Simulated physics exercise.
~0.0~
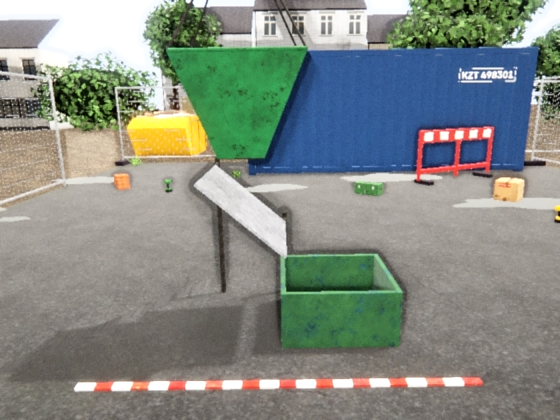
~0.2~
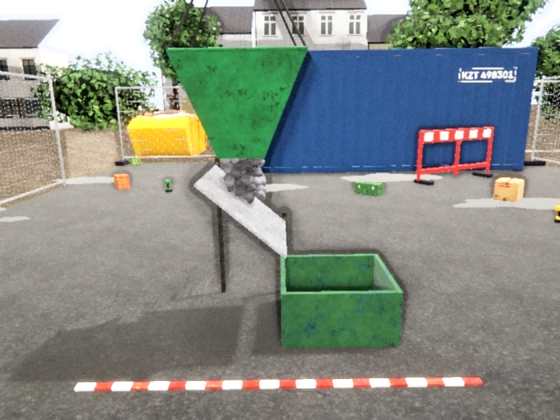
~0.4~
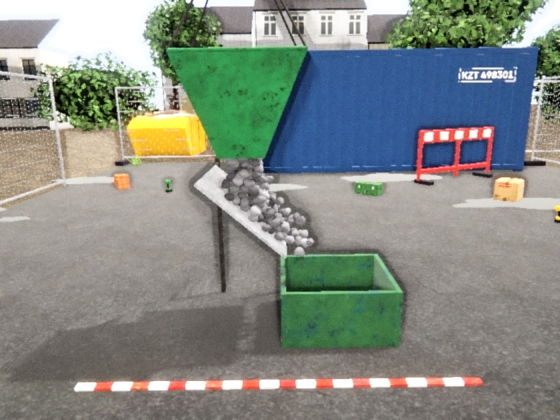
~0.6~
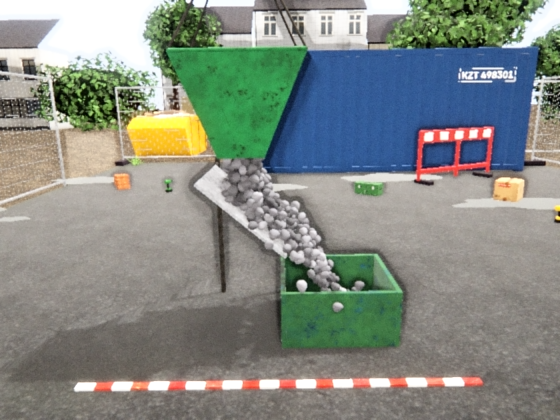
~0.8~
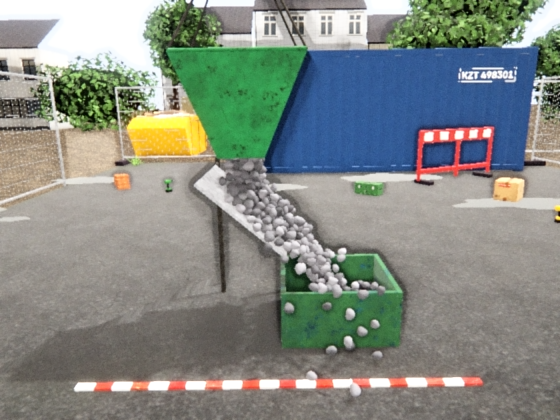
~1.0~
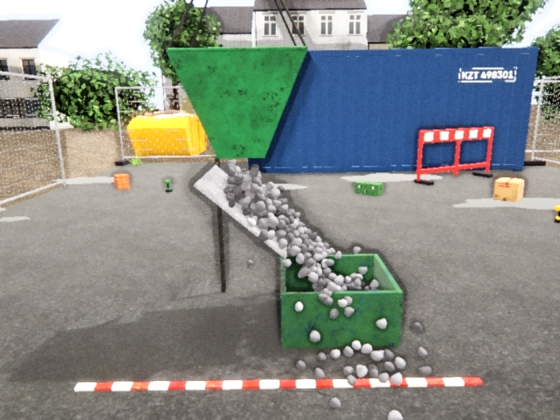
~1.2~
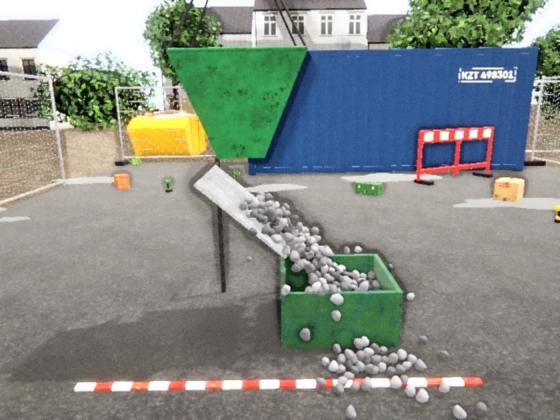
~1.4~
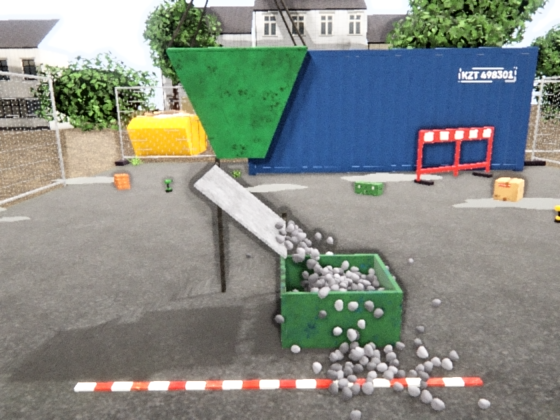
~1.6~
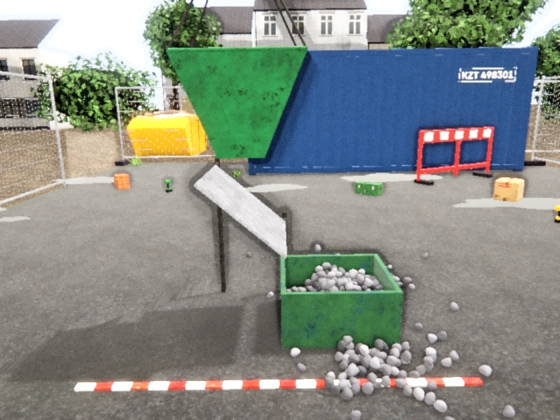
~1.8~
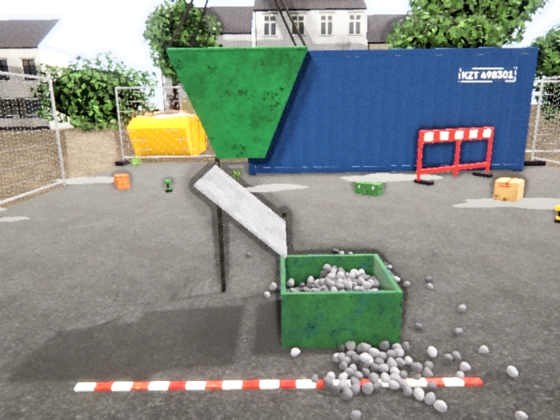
In the video, rounded grey stones pour from a suspended green skip, slide down a sloping metal chute to the right, and tumble into a green bin. Most settle inside it, while others spill over and come to rest on the ground in front and to the right.
